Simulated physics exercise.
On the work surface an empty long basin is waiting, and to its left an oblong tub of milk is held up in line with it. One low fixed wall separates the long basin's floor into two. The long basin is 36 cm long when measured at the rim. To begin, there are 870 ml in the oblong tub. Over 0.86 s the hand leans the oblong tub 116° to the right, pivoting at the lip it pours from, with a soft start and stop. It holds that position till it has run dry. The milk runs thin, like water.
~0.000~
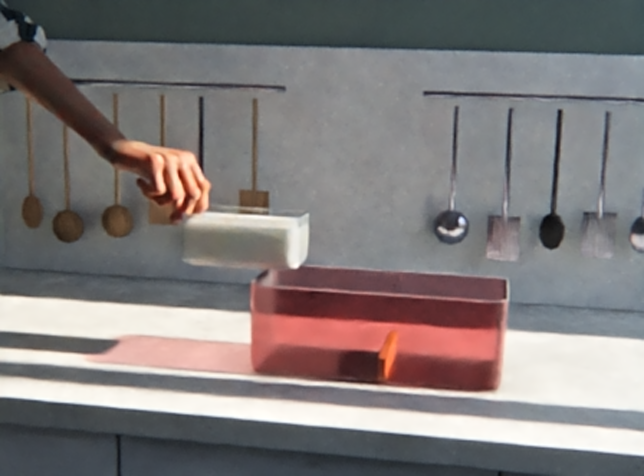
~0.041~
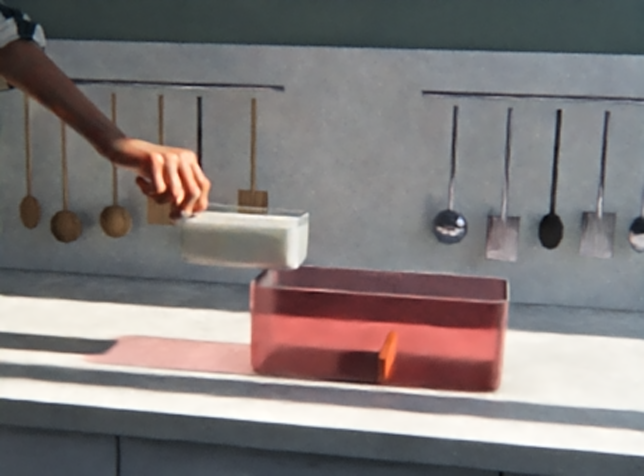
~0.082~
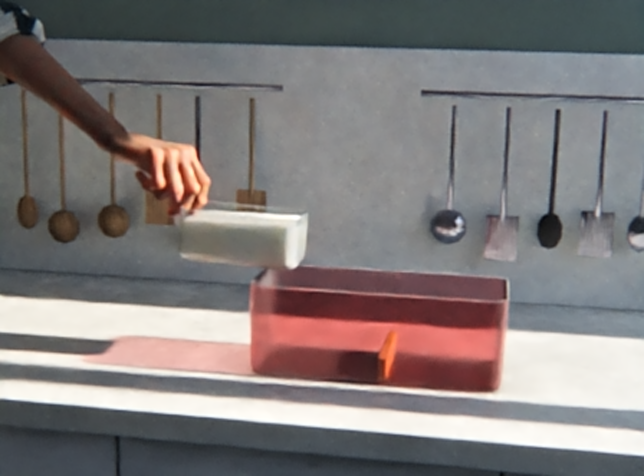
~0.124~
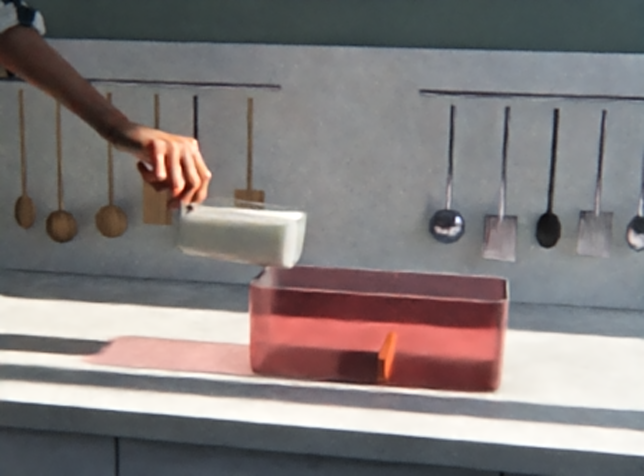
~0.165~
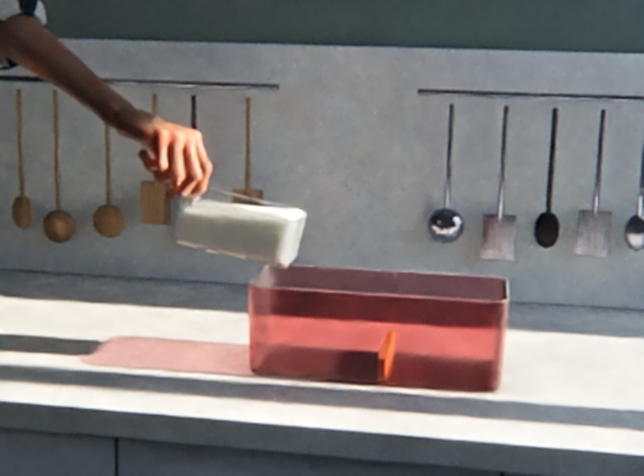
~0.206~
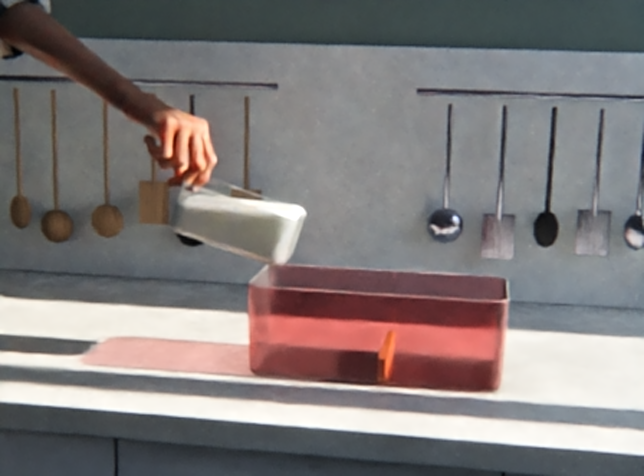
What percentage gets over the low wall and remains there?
52 %.
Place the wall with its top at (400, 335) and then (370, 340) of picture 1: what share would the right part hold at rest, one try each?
Some 25 in a hundred, then some 70 in a hundred.
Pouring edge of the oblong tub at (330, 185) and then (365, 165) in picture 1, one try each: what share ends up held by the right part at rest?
Roughly 65 per cent the first time and 50 per cent the second.
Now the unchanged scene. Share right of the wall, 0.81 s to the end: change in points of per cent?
It falls by about 10.
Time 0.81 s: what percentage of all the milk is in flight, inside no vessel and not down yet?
Estimate: About 6 in a hundred.
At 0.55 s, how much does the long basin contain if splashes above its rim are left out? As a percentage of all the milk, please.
Some 16 per cent.
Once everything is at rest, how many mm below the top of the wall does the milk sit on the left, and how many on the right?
Left roughly 18 mm; right roughly 12 mm.
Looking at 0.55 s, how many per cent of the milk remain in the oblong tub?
About 38 per cent.
After 0.55 s the tilt is 83° and 38 per cent is still to pour, 17 is left of the wall and 0 right of it.
After 0.81 s the tilt is 115° and 1 per cent is still to pour, 30 is left of the wall and 61 right of it.
After 1.07 s the tilt is 116° and 0 per cent is still to pour, 43 is left of the wall and 53 right of it.
After 1.36 s the tilt is 116° and 0 per cent is still to pour, 45 is left of the wall and 51 right of it.
In the end 45 per cent lies left of the wall, 52 right of it and 4 outside.
